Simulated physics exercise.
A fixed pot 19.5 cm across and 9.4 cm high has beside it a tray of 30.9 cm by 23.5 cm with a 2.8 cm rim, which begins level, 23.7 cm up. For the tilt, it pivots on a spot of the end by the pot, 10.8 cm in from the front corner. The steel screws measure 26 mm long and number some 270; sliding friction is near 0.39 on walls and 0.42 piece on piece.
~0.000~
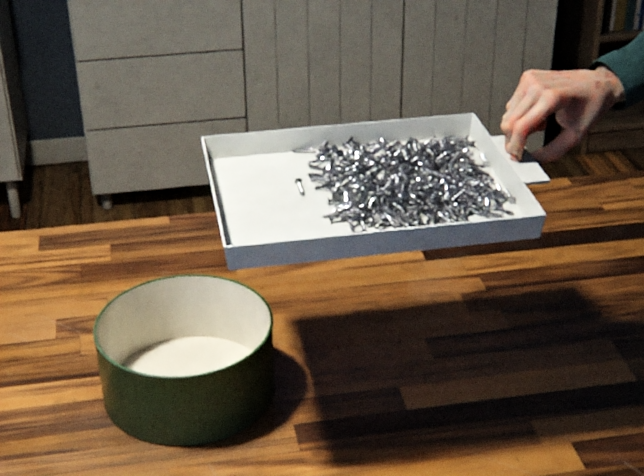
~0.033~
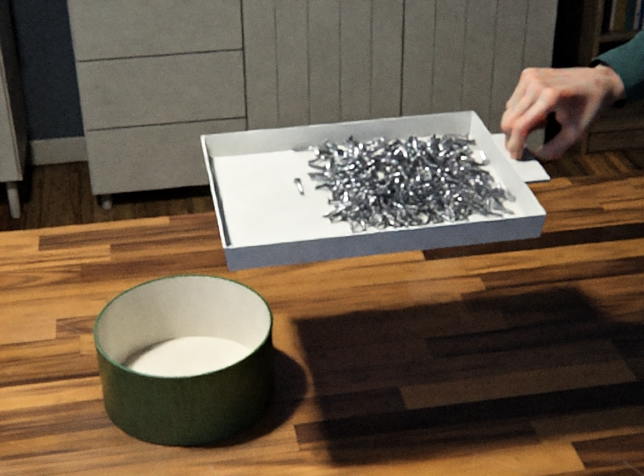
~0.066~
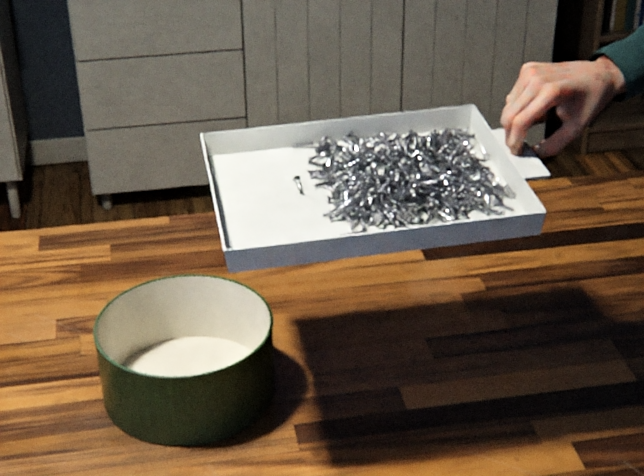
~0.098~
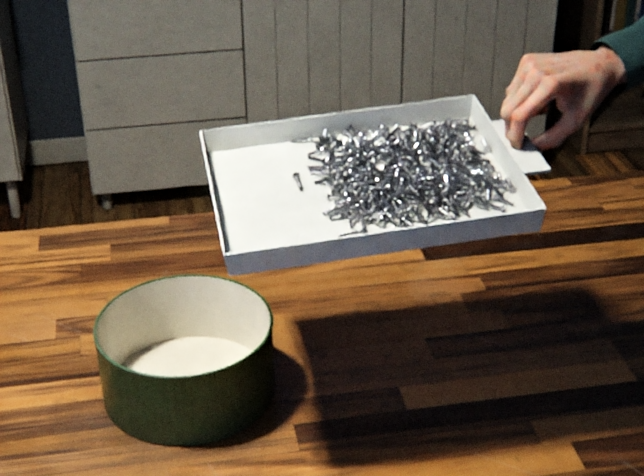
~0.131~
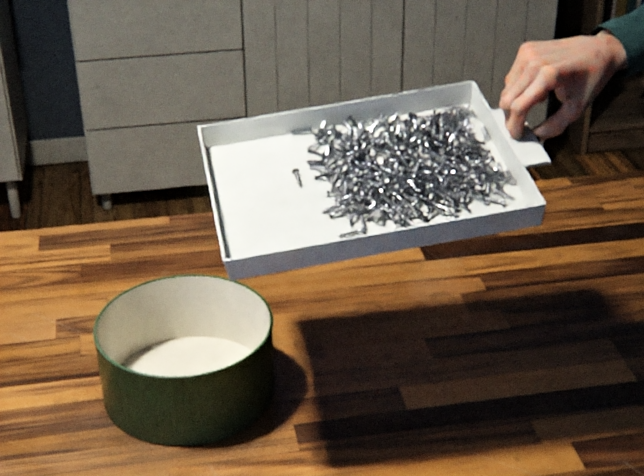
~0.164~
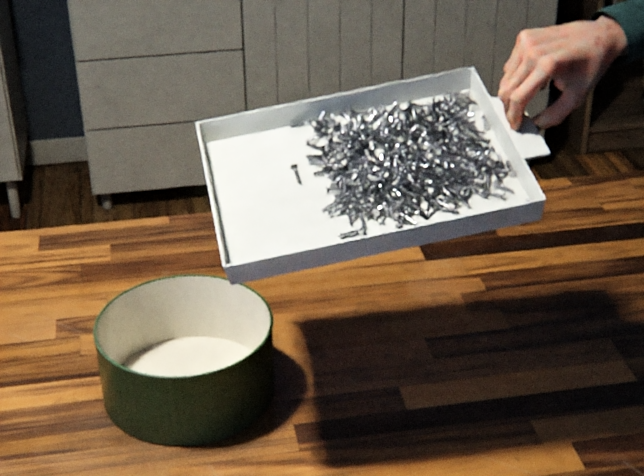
A hand tilting a white tray of small steel screws, slowly raising its right end above a wooden table beside a green pot.
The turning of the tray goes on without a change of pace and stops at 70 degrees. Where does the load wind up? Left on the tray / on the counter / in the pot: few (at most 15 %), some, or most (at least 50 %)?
Left on the tray: Some; counter: Most; pot: Few.
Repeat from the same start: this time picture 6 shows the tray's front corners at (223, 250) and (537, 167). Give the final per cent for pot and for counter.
Split: Pot = 35, counter = 35.
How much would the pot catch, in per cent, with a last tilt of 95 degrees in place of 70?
It would be near 5 per cent.
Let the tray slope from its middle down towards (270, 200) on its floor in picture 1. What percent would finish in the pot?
My best guess is some 45 per cent.
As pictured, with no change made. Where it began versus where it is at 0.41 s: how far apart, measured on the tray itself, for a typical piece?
Displacement on the tray: About 2 cm.
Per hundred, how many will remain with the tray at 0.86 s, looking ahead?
Around 45 percent.
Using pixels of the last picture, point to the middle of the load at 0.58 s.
Roughly (338, 223).
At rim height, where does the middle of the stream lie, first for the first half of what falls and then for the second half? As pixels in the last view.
Around (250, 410), then (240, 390).
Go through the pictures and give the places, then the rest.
In the first picture, tray tilt 0 degrees, front corners at (228, 245) and (542, 213); middle of the pieces at (405, 176); pot at (184, 322).
In the second picture, tray tilt 1 degrees, front corners at (228, 246) and (542, 212); middle of the pieces at (405, 175).
In the third picture, tray tilt 2 degrees, front corners at (227, 248) and (542, 210); middle of the pieces at (405, 172).
In the fourth picture, tray tilt 5 degrees, front corners at (227, 252) and (541, 207), lowest corner left front; middle of the pieces at (405, 167).
In the fifth picture, tray tilt 8 degrees, front corners at (227, 258) and (541, 202), lowest corner left front; middle of the pieces at (405, 160).
In the sixth picture, tray tilt 12 degrees, front corners at (227, 264) and (541, 198), lowest corner left front; middle of the pieces at (404, 153); pot at (184, 322). The tray's pace is about 120 degrees a second.
After 0.41 s, tilt 41 degrees; the tray holds 100 %, the pot 0 %.
After 0.58 s, tilt 61 degrees; the tray holds 100 %, the pot 0 %.
After 0.86 s, tilt 70 degrees; the tray holds 45 %, the pot 0 %.
At rest (1.9 s), tray 25 %, counter 75 %, pot 5 %.
